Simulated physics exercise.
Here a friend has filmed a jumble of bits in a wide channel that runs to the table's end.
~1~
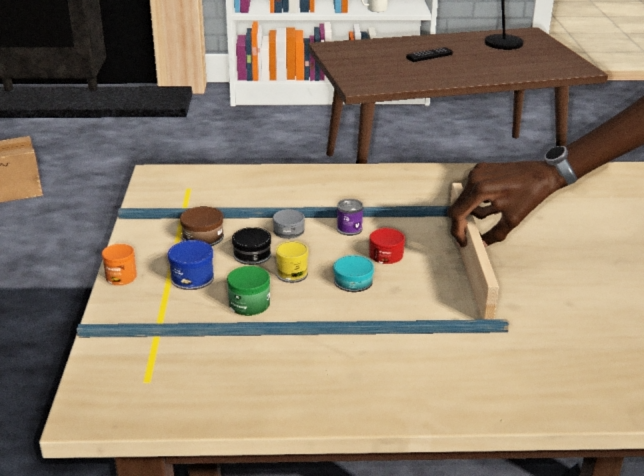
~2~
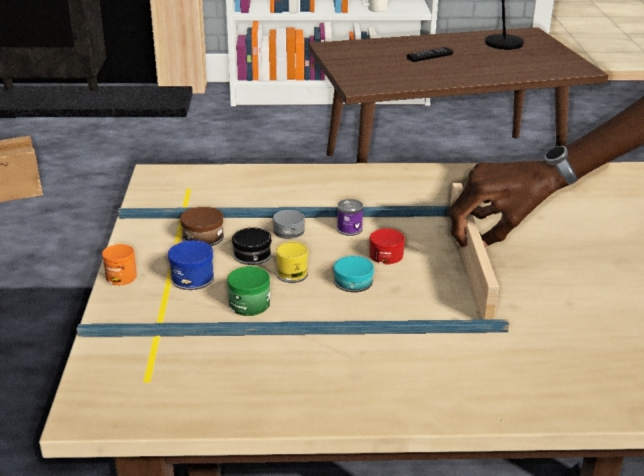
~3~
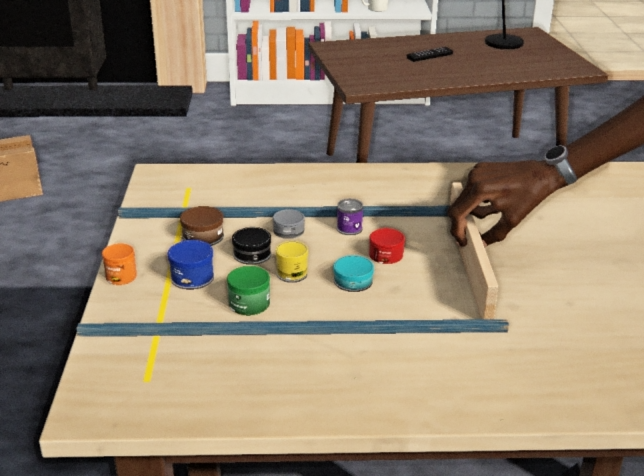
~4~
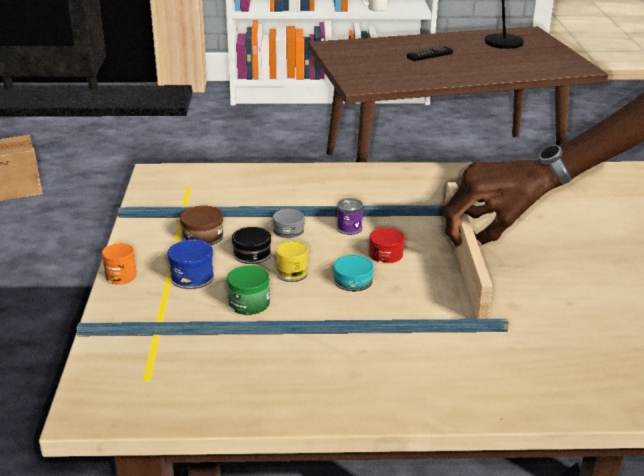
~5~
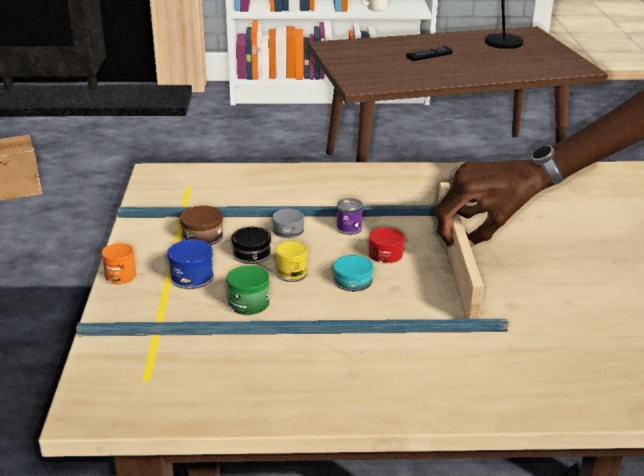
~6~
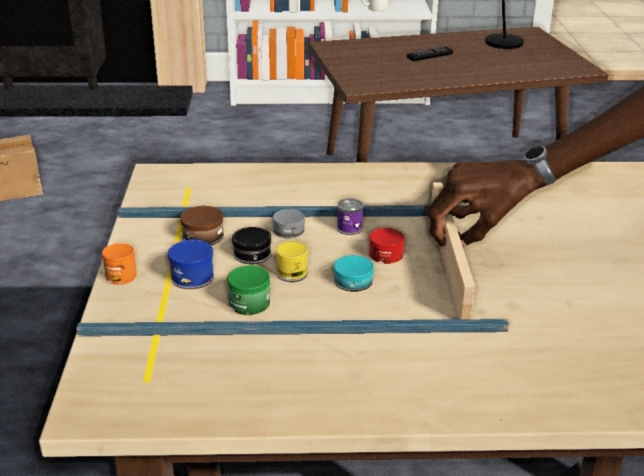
A dark-skinned hand wearing a grey watch grips an upright wooden board at the right of a pale wooden table, seen from above and in front in a room with a bookcase and a smaller brown table. Between two blue strips sit orange, blue, brown, green, black, yellow, grey, purple, turquoise and red pots, with yellow tape crossing at left. The hand slides the board slightly left while the pots stay still.
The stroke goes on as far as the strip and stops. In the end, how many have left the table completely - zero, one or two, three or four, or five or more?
In the end, one or two have left it.
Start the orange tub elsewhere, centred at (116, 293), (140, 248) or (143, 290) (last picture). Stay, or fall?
One after another, it keeps its place; keeps its place; keeps its place.
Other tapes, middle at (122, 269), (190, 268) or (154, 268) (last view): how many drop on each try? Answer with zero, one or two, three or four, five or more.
So, for the three spots in the order asked, I'd go with five or more, just one or two and either three or four.
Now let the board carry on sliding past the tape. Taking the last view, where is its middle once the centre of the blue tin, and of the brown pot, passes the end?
I'd say about (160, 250) for the first one and about (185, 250) for the second.
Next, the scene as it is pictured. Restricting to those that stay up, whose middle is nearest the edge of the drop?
Blue tin.
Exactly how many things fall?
That makes a total of 2.
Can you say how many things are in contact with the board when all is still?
Number: 4.
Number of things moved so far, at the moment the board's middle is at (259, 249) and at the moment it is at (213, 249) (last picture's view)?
The number moved is 9 and then 10.
A little later, none off yet; orange tub at rest near (120, 264); blue tin at rest near (191, 264); brown pot at rest near (202, 226).
Next, none off yet; orange tub at rest near (120, 264); blue tin shifted about its own width near (154, 271); brown pot shifted about its own width near (146, 221).
When it is over, the number that fall off is one or two; down, brown pot and orange tub.
